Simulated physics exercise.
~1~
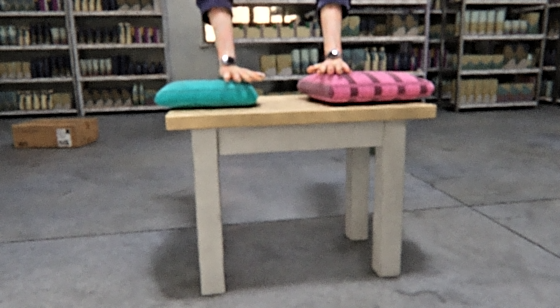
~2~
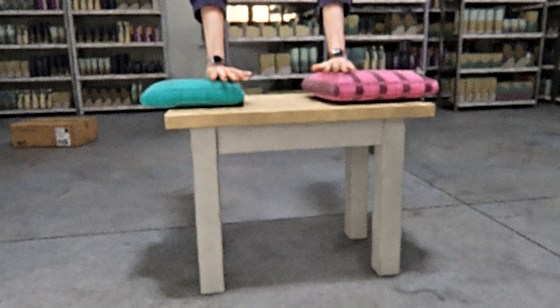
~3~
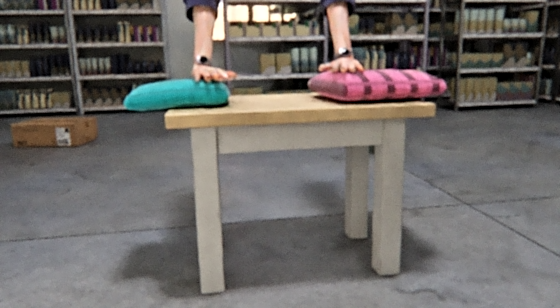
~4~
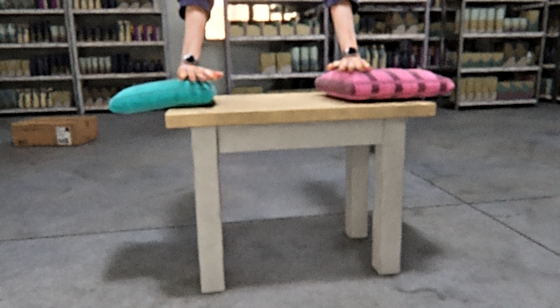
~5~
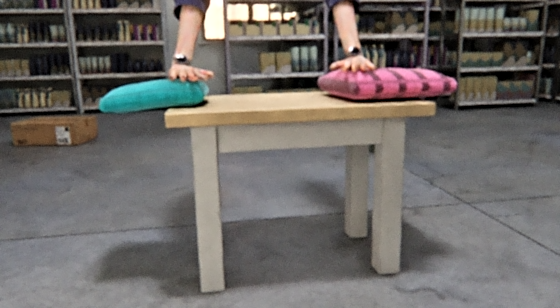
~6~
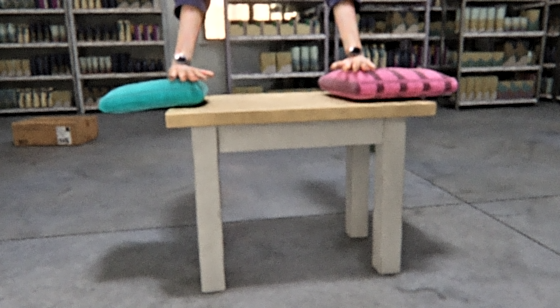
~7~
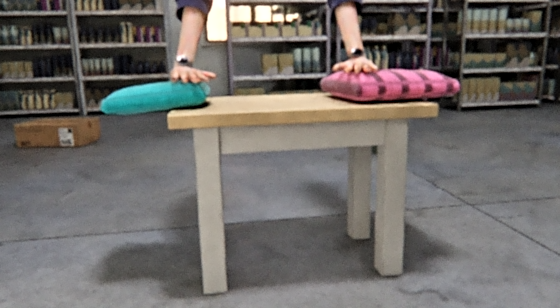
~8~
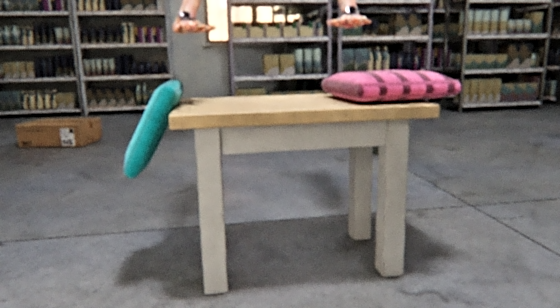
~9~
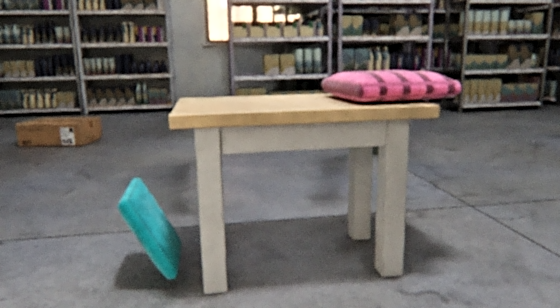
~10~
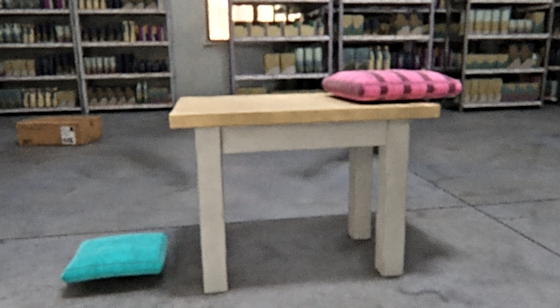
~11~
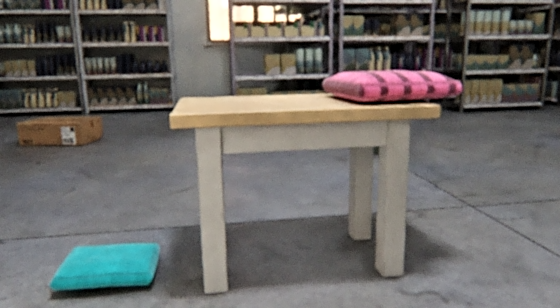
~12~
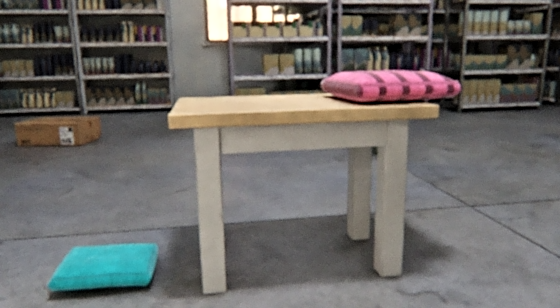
Two hands pushed a turquoise sack and a pink cushion apart on a wooden table, then let go and drew back. The turquoise one tipped over the left end and dropped to the floor, landing flat, while the pink cushion stayed on top.
